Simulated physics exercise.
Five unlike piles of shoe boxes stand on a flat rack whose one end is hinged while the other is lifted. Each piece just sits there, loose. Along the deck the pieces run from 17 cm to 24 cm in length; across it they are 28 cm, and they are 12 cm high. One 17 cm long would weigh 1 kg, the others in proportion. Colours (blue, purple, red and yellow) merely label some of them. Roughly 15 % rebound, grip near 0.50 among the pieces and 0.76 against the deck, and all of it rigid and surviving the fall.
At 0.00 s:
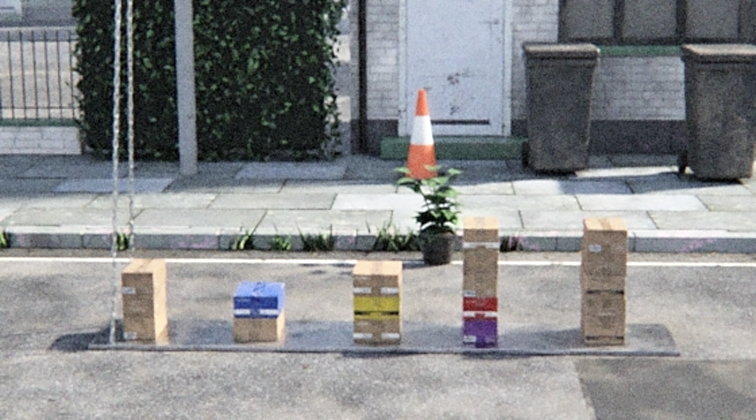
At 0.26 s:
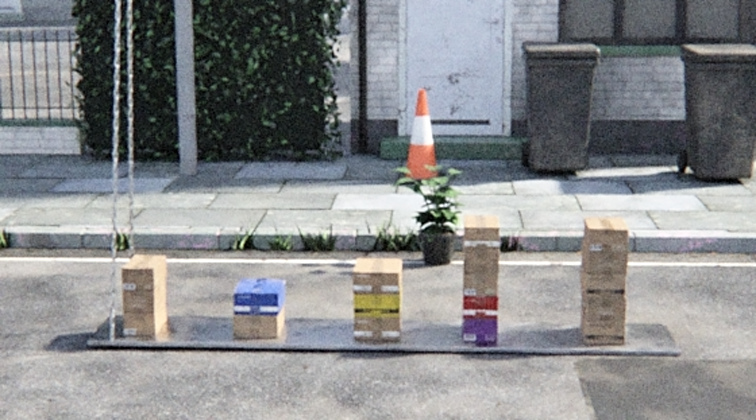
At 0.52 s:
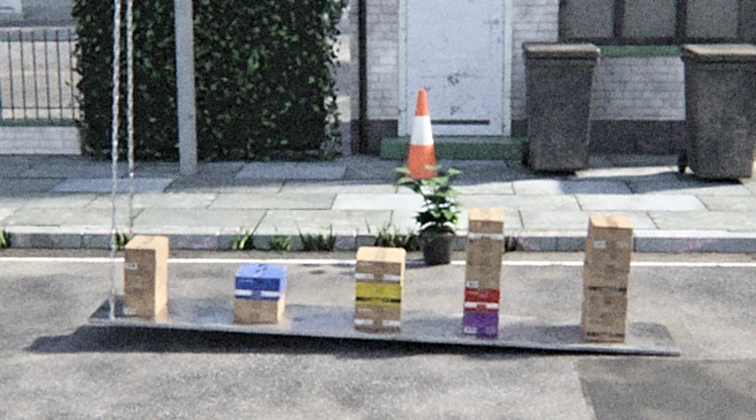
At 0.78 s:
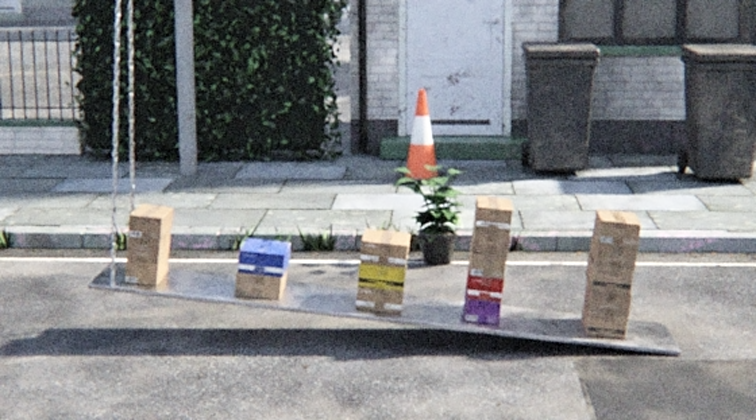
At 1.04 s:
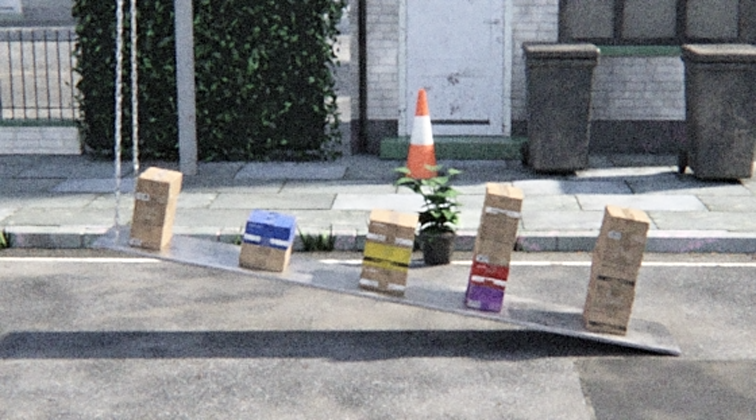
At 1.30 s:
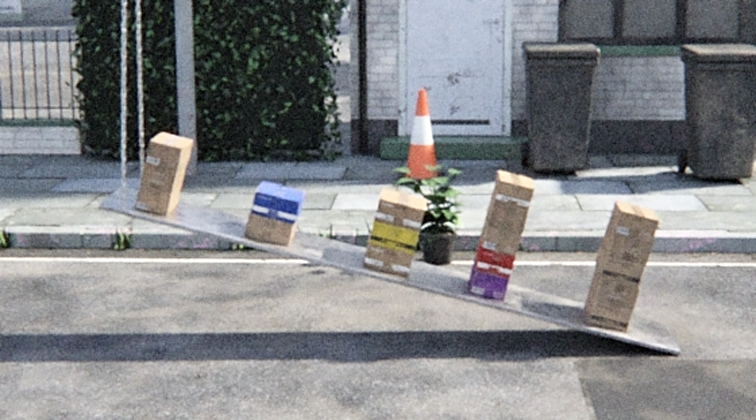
A flat rack lifts at its left end, tilting five box stacks toward the right.
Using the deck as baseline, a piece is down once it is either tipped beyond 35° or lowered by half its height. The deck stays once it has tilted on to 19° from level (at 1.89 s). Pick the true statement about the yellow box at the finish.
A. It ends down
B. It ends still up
Option B: It ends still up.
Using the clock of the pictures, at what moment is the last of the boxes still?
Settling time: Near 3.0 s.
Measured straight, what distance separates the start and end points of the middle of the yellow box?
It ends some 50 cm from where it began.
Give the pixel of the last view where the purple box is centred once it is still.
Roughly (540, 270).
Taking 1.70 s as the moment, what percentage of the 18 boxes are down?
0 %.
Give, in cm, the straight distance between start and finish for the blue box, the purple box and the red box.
Net displacement, roughly: Blue ~ 70 cm, purple ~ 40 cm, red ~ 45 cm.
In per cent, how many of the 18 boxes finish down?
I'd put it at roughly 55 per cent of them.
By 1.70 s, slope 18°; none of the 18 boxes down, 2 disturbed; yellow box unmoved.
By 2.44 s, slope 19°; 5 of the 18 boxes down; yellow box unmoved; red box on its side.
When it is over (3.4 s), slope 19°; 10 of the 18 boxes down; yellow box unmoved; purple box upside down; red box upside down. In pixels of the last frame, middles, yellow box near (405, 209), purple box near (540, 270).
